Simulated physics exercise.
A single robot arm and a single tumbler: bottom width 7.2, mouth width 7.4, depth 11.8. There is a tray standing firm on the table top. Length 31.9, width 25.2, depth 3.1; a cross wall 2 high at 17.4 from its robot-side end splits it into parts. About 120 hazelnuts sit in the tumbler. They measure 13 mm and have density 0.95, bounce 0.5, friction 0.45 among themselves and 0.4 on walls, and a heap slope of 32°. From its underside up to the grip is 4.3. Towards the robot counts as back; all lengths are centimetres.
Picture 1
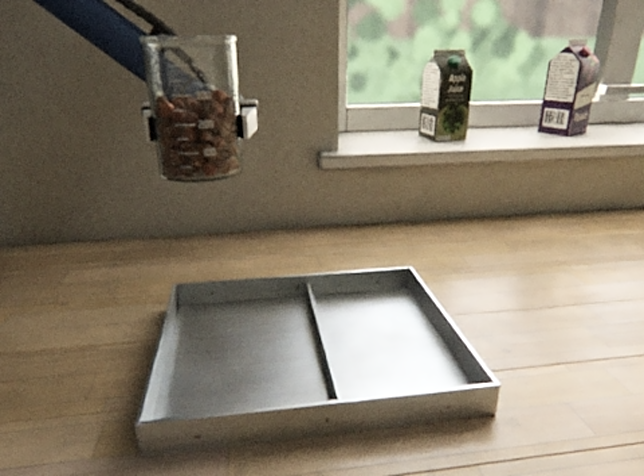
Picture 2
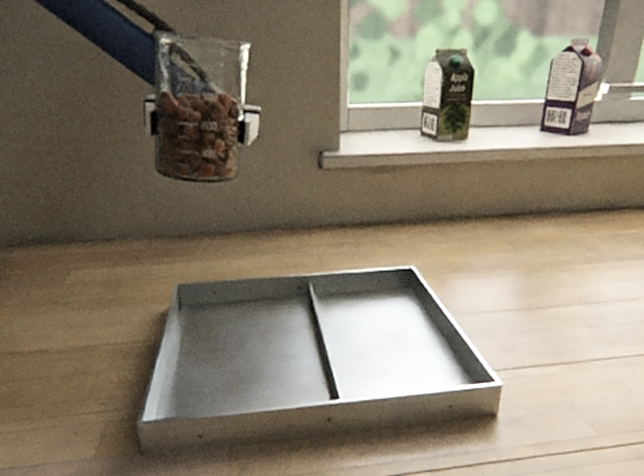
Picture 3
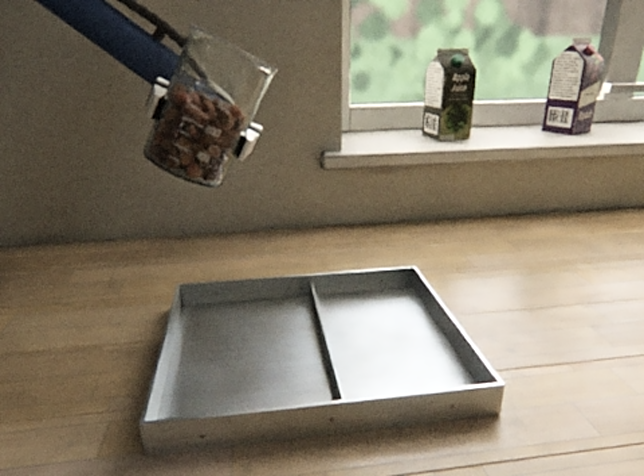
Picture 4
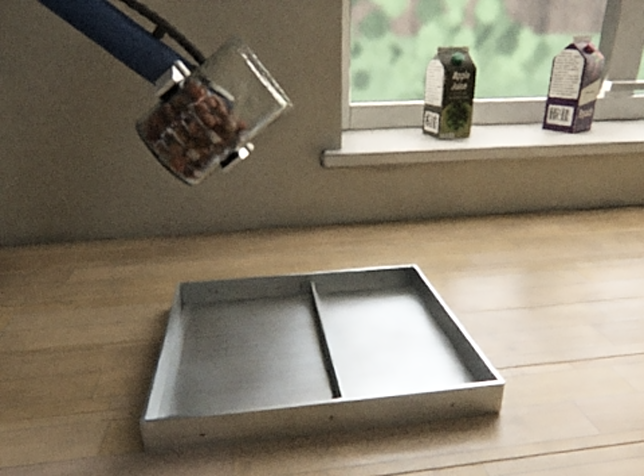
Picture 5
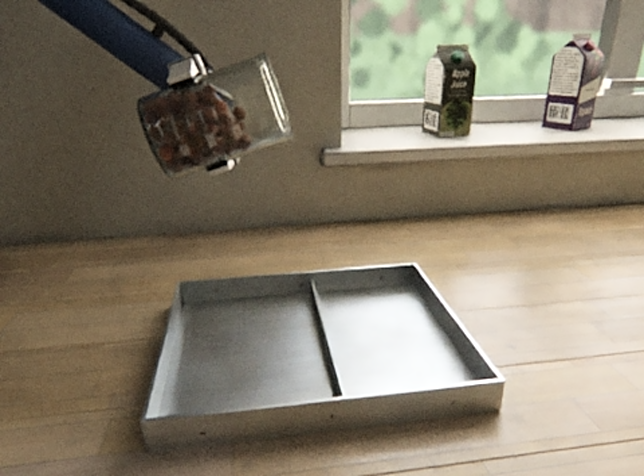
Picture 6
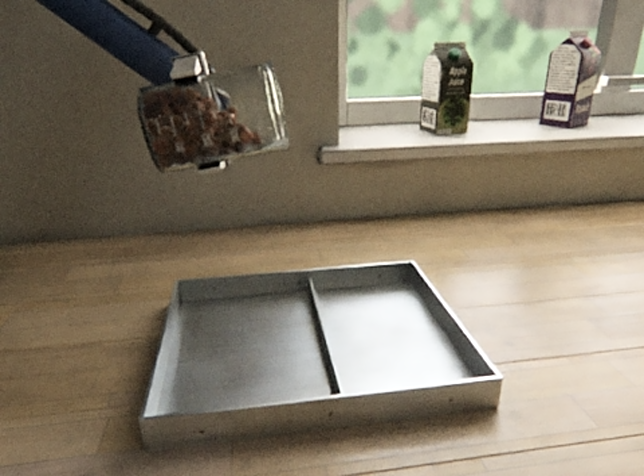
We see a robot arm holding a clear tumbler of brown nuts above a divided metal tray, tilting it steadily rightward until it lies nearly on its side, the nuts shifting toward the mouth but staying inside.
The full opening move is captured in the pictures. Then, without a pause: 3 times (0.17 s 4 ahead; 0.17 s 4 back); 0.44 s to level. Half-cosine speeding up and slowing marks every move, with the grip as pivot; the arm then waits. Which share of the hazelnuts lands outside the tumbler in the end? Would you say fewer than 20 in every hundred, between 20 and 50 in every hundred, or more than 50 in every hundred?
Between 20 and 50 in every hundred.
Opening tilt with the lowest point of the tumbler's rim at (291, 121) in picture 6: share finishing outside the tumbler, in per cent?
About 0 per cent.
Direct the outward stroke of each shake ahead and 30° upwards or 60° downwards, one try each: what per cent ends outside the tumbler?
Result: Approx. 30 % and 0 %, one try each.
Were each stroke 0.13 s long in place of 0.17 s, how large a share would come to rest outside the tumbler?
I'd expect close to 45 per cent then.
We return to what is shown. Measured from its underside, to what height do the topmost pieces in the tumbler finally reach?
Height at rest: Approx. 7.0 cm.
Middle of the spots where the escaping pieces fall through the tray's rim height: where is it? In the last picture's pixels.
Centre: About (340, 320).
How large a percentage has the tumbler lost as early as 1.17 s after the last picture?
Around 25 % is out.
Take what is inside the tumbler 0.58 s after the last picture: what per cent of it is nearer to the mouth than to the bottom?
Around 45 in a hundred.
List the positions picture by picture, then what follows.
Tumbler middle at (196, 109), level; upper third of the load around (200, 111), from x 160 to 230, top at y 95; 123 in the tumbler, in the first frame.
Tumbler middle at (200, 109), tilted 8° forward; upper third of the load around (199, 111), from x 165 to 235, top at y 95, in the second frame.
Tumbler middle at (208, 111), tilted 28° forward; upper third of the load around (199, 113), from x 155 to 240, top at y 90, in the third frame.
Tumbler middle at (214, 115), tilted 53° forward; upper third of the load around (196, 112), from x 150 to 240, top at y 90, in the fourth frame.
Tumbler middle at (217, 119), tilted 73° forward; upper third of the load around (190, 110), from x 150 to 245, top at y 90, in the fifth frame.
Tumbler middle at (215, 119), tilted 81° forward; upper third of the load around (178, 109), from x 150 to 255, top at y 95; 123 in the tumbler, in the sixth frame.
Then, 0.58 s later, tilted 81° forward, highest piece 27 above the table; 111 in the tumbler, 5 in the robot-side part, 3 in the far-side part, 4 in flight or on a rim.
Then, 1.17 s later, tilted 60° forward, highest piece 28 above the table; 90 in the tumbler, 18 in the far-side part, 13 in the robot-side part, 2 in flight or on a rim.
Then, 1.66 s later, level, highest piece 29 above the table; 90 in the tumbler, 19 in the far-side part, 14 in the robot-side part.
Then, 2.71 s later, level, highest piece 29 above the table; 90 in the tumbler, 19 in the far-side part, 14 in the robot-side part.
At rest, 90 in the tumbler, 19 in the far-side part, 14 in the robot-side part. That is 27 % outside the tumbler.
